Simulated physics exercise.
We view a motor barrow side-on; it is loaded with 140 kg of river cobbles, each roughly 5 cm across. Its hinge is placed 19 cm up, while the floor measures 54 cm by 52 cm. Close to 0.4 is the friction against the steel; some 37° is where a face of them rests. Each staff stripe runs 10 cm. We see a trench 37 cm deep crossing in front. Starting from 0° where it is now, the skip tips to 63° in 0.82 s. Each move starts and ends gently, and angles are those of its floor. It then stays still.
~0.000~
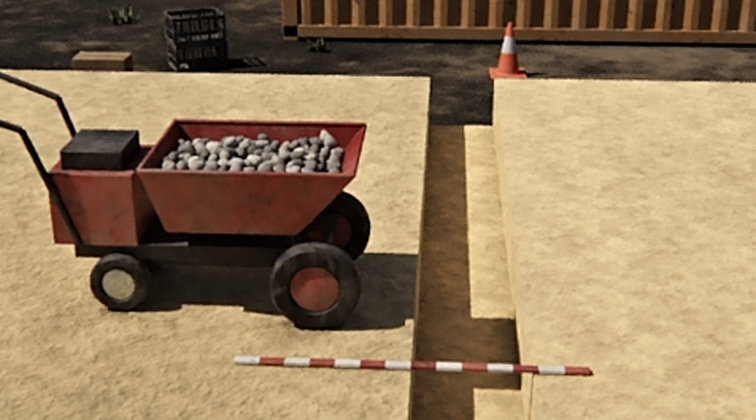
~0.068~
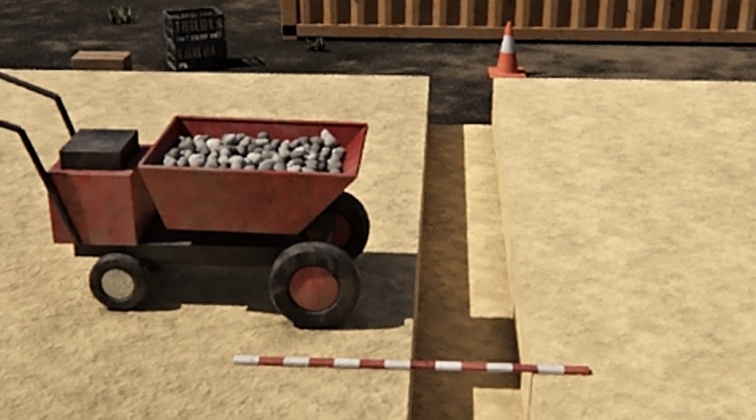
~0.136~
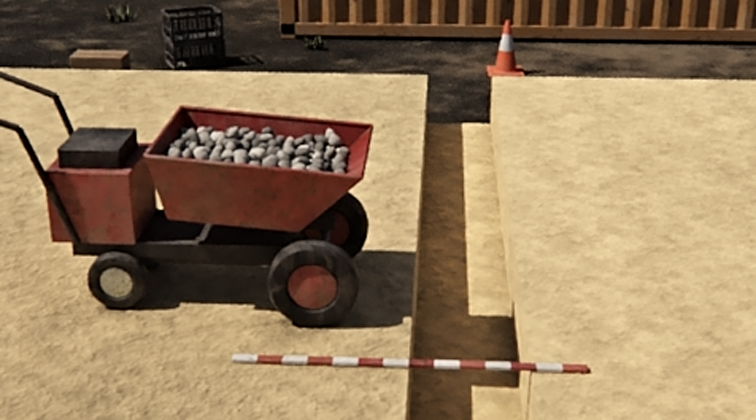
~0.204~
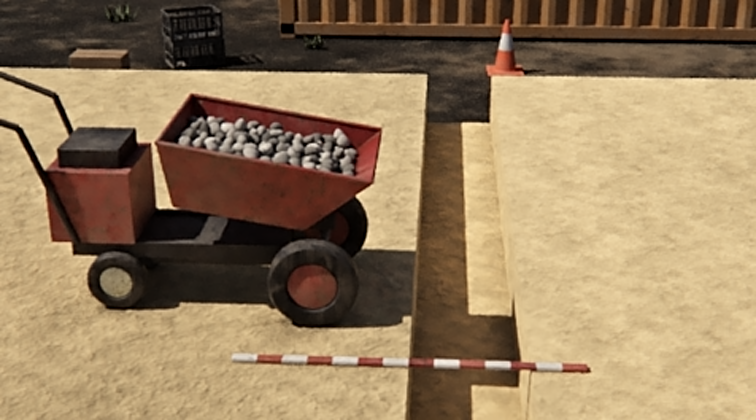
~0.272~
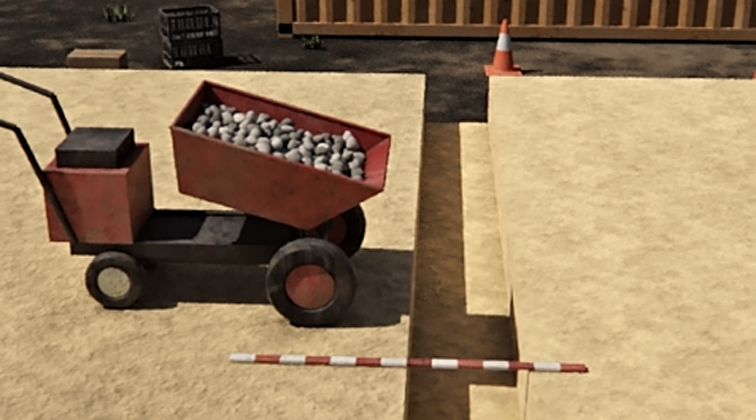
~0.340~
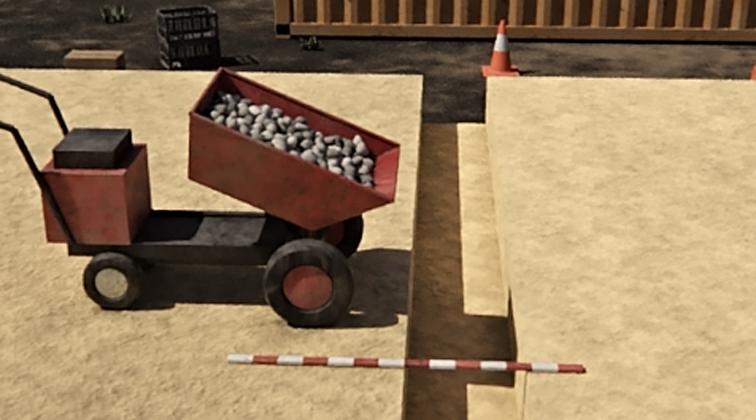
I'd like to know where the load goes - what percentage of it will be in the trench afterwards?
I would put it at about 83 per cent.
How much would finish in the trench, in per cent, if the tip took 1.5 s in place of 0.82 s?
Then some 95 per cent would.
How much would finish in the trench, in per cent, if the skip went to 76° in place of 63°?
It would be near 90 per cent.
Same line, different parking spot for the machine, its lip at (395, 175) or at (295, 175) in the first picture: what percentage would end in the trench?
55 % and 95 %.
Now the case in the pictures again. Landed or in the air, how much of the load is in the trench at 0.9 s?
By that point it's something like 20 in a hundred.
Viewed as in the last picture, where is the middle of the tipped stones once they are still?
In the last view, about (482, 353).
After 0.6 s the floor is at 54°; 100 % in the skip; the foremost stones are at (414, 209).
After 0.9 s the floor is at 63°; 81 % in the skip, 19 % in the trench; the foremost stones are at (504, 302).
After 1.3 s the floor is at 63°; 36 % in the skip, 47 % in the trench, 16 % past the trench; the foremost stones are at (635, 302).
After 3.2 s the floor is at 63°; 0 % in the skip, 83 % in the trench, 17 % past the trench; the foremost stones are past the picture's edge.
